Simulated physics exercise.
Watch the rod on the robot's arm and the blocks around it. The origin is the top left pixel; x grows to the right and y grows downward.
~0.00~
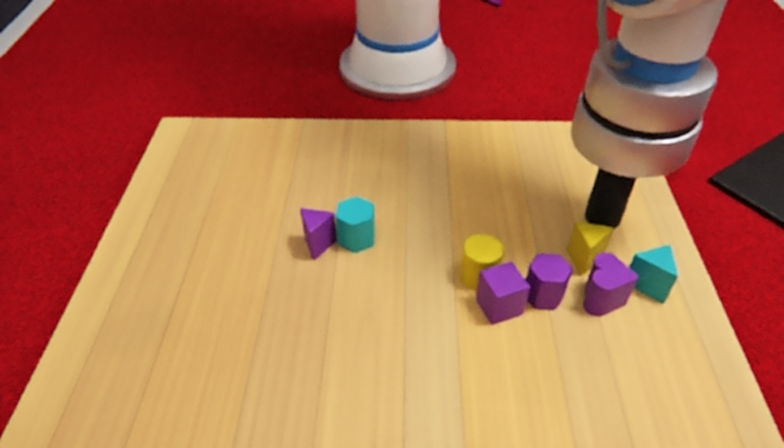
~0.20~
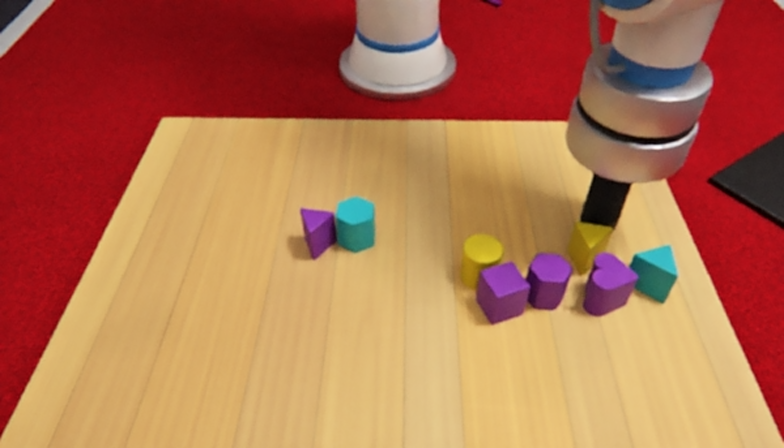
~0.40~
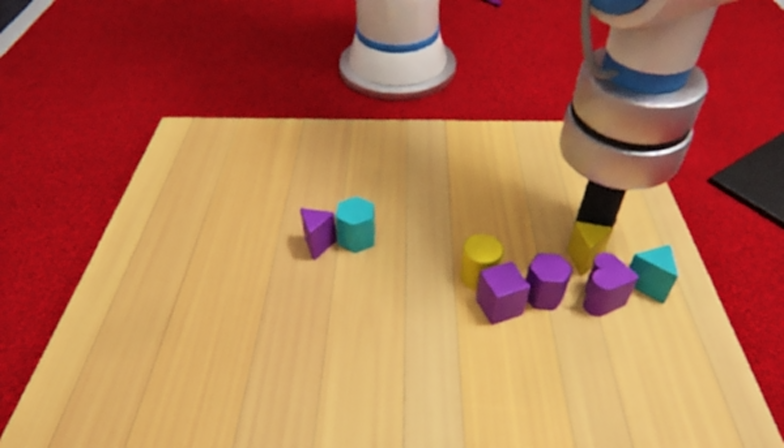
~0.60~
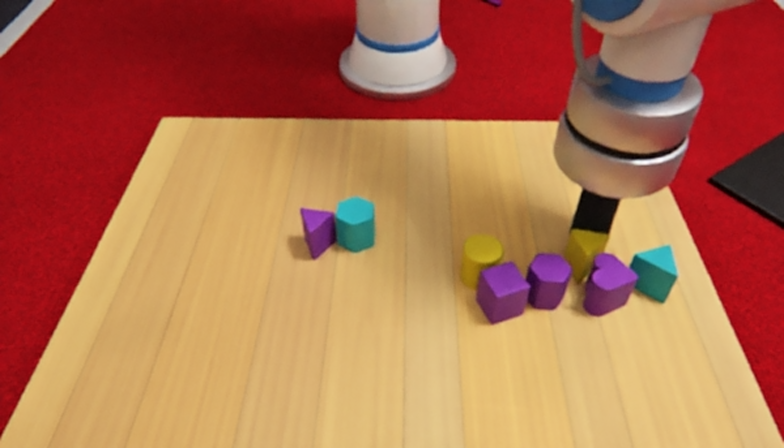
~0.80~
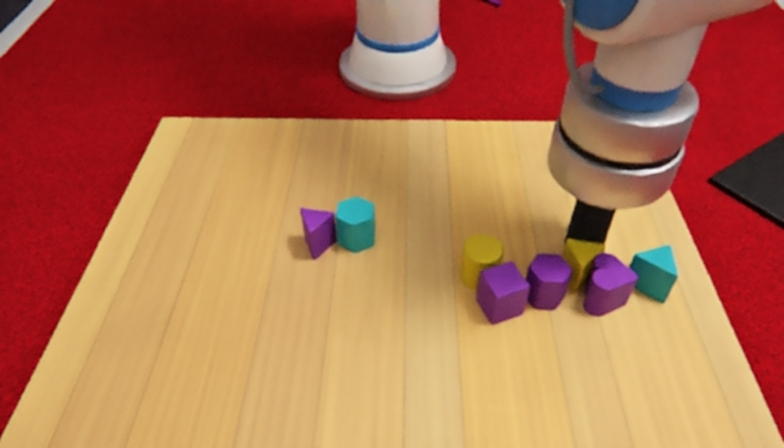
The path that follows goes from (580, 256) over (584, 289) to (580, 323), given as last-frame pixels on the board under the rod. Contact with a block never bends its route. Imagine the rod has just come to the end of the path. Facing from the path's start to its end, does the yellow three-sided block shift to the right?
Yes, that is what happens.
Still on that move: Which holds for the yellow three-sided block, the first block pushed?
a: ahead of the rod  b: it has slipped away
a (ahead of the rod)
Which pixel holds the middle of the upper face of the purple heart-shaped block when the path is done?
The middle of the upper face of the purple heart-shaped block will lie at about (631, 311) in the picture.
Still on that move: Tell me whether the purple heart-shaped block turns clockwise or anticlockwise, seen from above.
I'd predict that, seen from above, the purple heart-shaped block rotates counter-clockwise.
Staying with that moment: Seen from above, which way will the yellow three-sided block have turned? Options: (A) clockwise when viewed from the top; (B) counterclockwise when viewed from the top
A - clockwise when viewed from the top.
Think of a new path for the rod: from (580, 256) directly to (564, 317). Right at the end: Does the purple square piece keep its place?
That would be a no.
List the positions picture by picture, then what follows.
Rod's lower end at (602, 219); purple hexagonal block at (551, 267); yellow three-sided block at (593, 232); purple heart-shaped block at (612, 271); turquoise three-sided block at (661, 257), in the first picture.
Rod at (598, 224); blocks still, in the second picture.
Rod at (593, 230); blocks still, in the third picture.
Rod at (588, 237); yellow three-sided block at (590, 239), in the fourth picture.
Rod at (586, 249); purple hexagonal block at (551, 267); yellow three-sided block at (586, 249); purple heart-shaped block at (612, 271); turquoise three-sided block at (661, 257), in the fifth picture.
The first path, step by step. Halfway along, rod at (587, 280); purple hexagonal block at (546, 271), turned 30° clockwise; yellow three-sided block at (580, 281), turned 20° clockwise; purple heart-shaped block at (627, 296), turned 55° anticlockwise.
At the end, rod at (584, 314); purple hexagonal block at (544, 272), turned 40° clockwise; yellow three-sided block at (567, 312), turned 45° clockwise; purple heart-shaped block at (631, 311), turned 115° anticlockwise; turquoise three-sided block still.
